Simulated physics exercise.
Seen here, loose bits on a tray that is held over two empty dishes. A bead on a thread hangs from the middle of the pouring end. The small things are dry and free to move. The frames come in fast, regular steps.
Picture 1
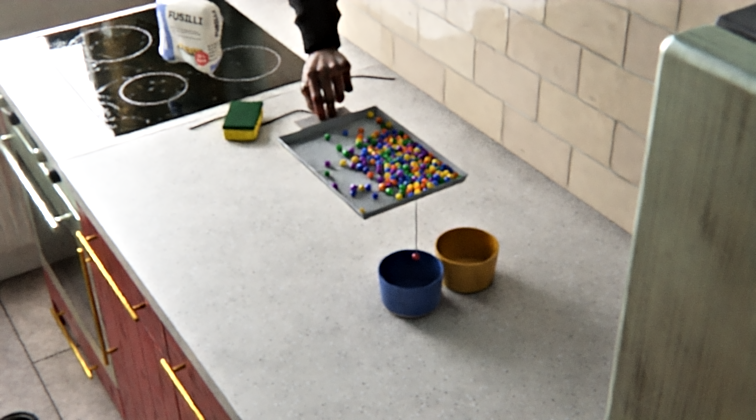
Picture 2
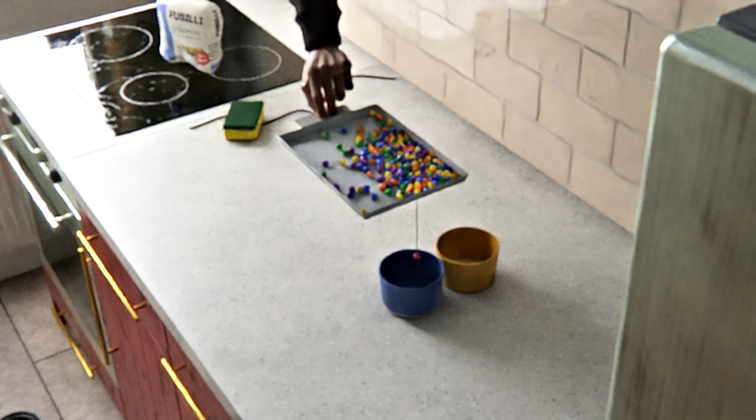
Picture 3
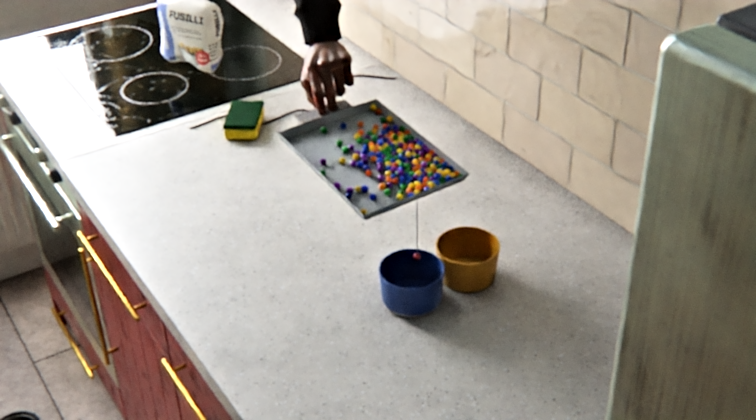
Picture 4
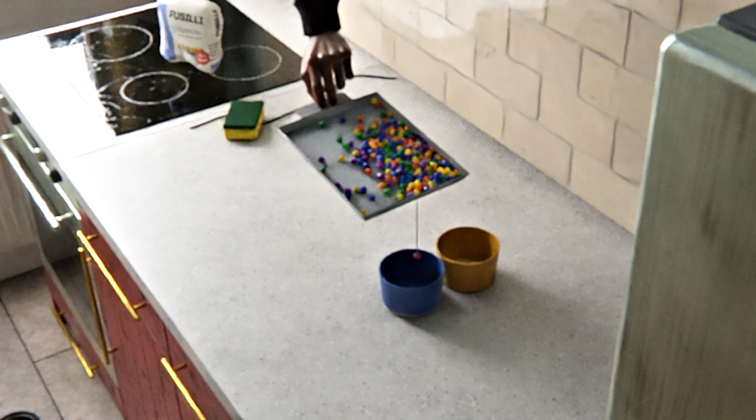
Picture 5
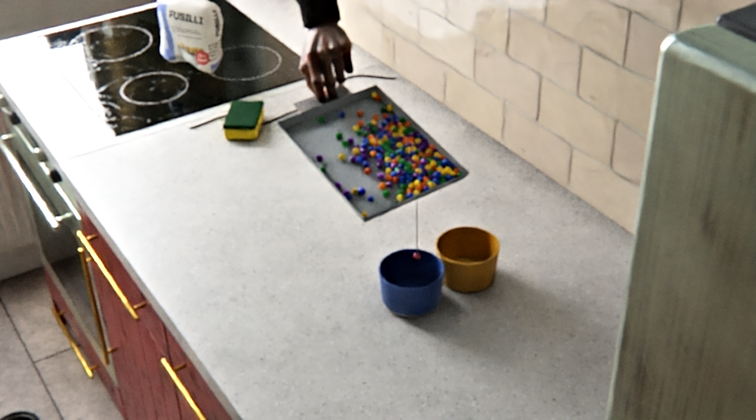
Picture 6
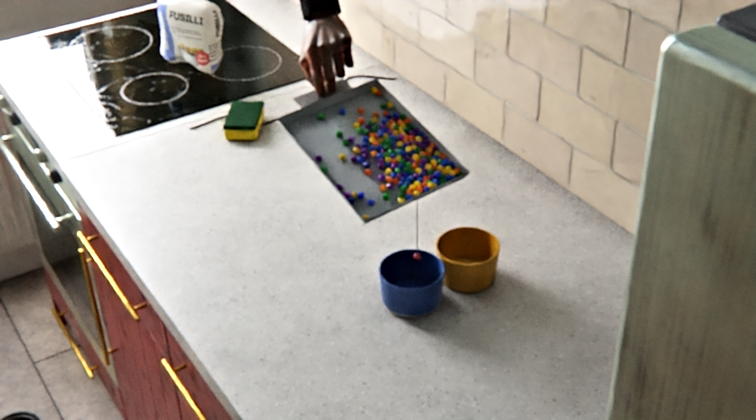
Hand slowly raising the handle end of a grey tray of colourful beads above blue and yellow bowls on a kitchen counter.
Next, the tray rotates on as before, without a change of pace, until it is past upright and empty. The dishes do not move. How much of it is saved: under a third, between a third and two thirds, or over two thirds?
Together they catch under a third.
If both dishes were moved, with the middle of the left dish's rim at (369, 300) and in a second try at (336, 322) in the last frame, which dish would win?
One: The left dish. Two: The dish on the right.
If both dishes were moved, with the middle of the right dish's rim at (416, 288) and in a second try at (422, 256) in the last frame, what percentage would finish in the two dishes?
First some 80, then 50 per cent.
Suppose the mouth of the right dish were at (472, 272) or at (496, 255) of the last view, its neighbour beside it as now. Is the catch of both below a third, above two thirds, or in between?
First between a third and two thirds, then under a third.
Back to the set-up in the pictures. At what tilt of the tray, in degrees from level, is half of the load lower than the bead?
At about 65°.
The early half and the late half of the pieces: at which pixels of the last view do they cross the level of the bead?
Around (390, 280) and then (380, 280).
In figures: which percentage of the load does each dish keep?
For the left dish some 10 %, for the right dish some 0 %.
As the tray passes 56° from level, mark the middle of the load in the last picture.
Roughly at (391, 210).
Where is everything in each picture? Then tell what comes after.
The first frame shows corners of the pouring end near (364, 211) and (463, 174), level; middle of the load near (404, 163), round plastic beads; left dish near (429, 298); right dish near (485, 274); bead on its thread near (416, 257).
The second frame shows corners of the pouring end near (364, 211) and (464, 173), level; middle of the load near (405, 162).
The third frame shows corners of the pouring end near (365, 212) and (464, 173), tipped barely, lowest at the left corner; middle of the load near (405, 160), a little on the move.
The fourth frame shows corners of the pouring end near (365, 213) and (464, 172), tipped a little, lowest at the left corner; middle of the load near (405, 158), a little on the move.
The fifth frame shows corners of the pouring end near (365, 215) and (464, 171), tipped a little, lowest at the left corner; middle of the load near (405, 155), a little on the move.
The sixth frame shows corners of the pouring end near (365, 217) and (465, 171), tipped a little, lowest at the left corner; middle of the load near (405, 154), near a quarter on the move; left dish near (430, 298); right dish near (486, 274).
Shortly afterwards, tray tipped steeply; near two thirds on the tray; only a few in the left dish; a little outside both; near a quarter in the air.
Next, tray tipped right over; a little in the left dish; the bulk outside both.
Some moments later, tray tipped past a quarter turn; a little in the left dish; the bulk outside both.
In the end, tray tipped past a quarter turn; a little in the left dish; none at all in the right dish; the bulk outside both.
